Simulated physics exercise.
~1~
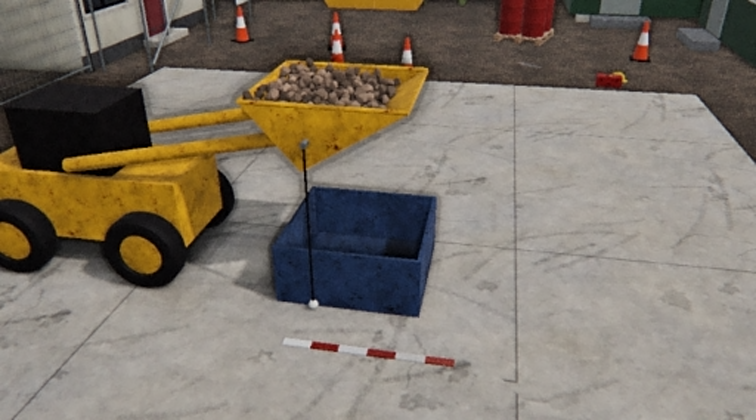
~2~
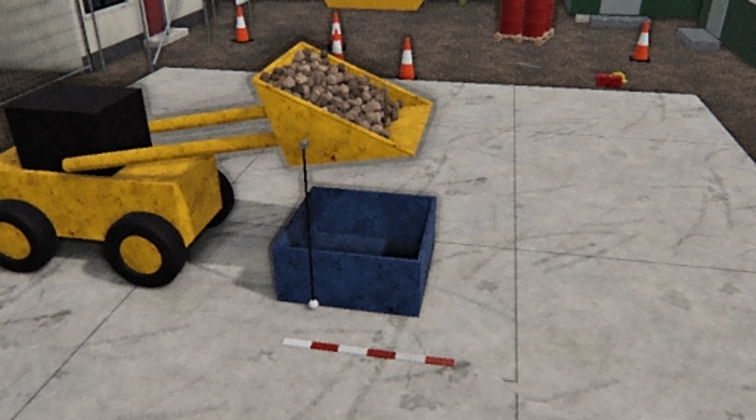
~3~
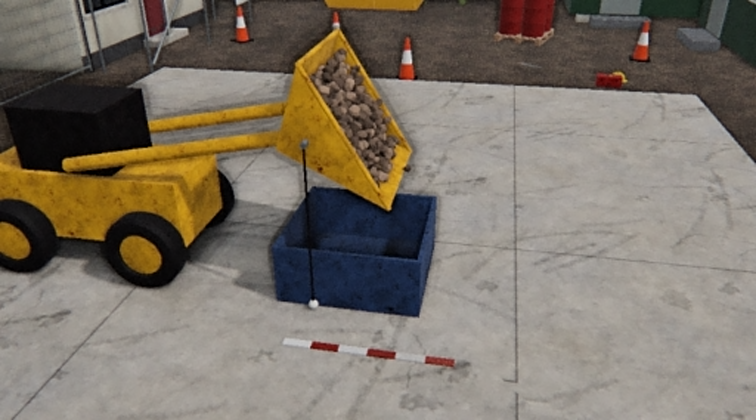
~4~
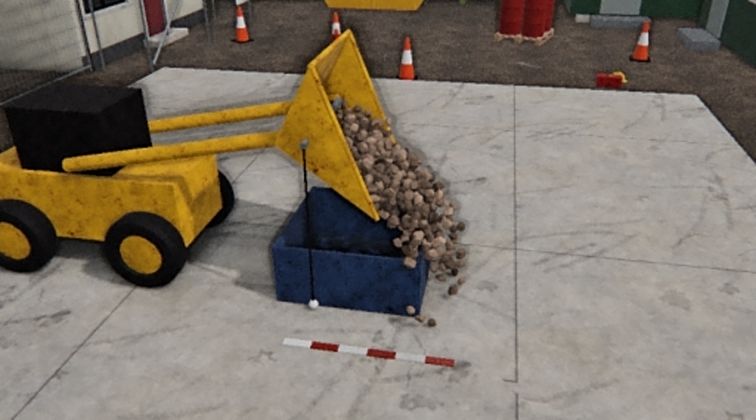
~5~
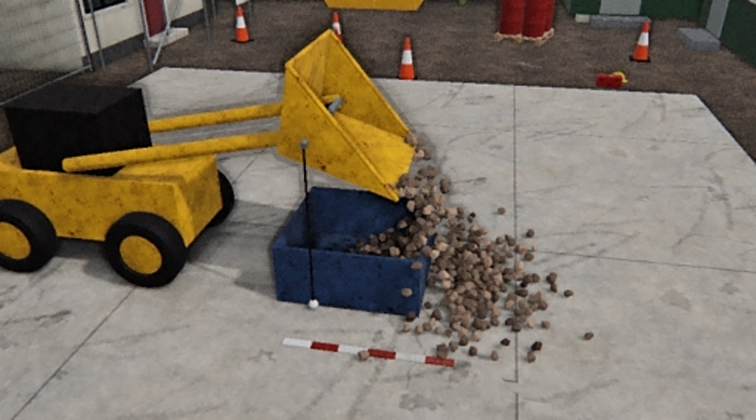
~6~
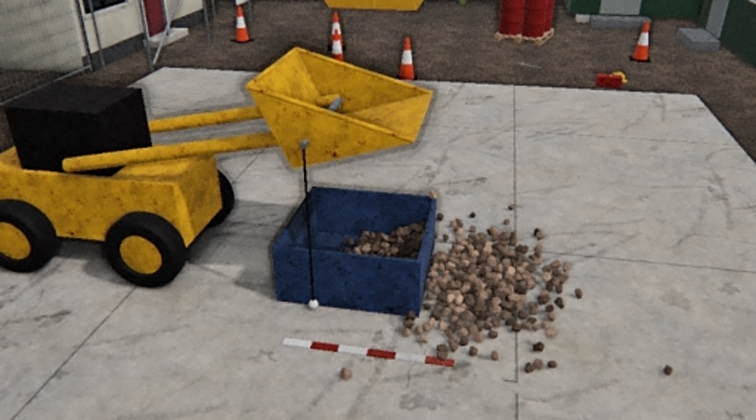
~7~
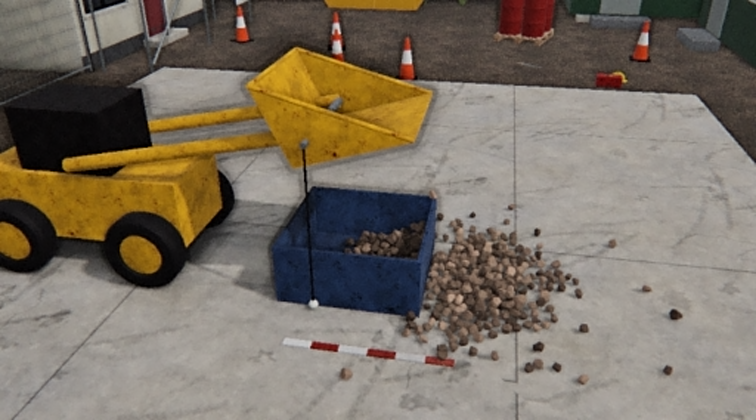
At the start, a yellow loader on the left holds a bucket full of brownish stones above an open blue bin on a concrete yard. The bucket tips forward to the right, growing steeper while the stones stay inside. Then they pour over its front edge, some dropping into the bin and many tumbling past its right side. As the bucket begins to tilt back, the last stones spill out and scatter across the concrete. The emptied bucket levels back partway and stays still, leaving a smaller heap in the bin and a larger, spread-out pile beside it.
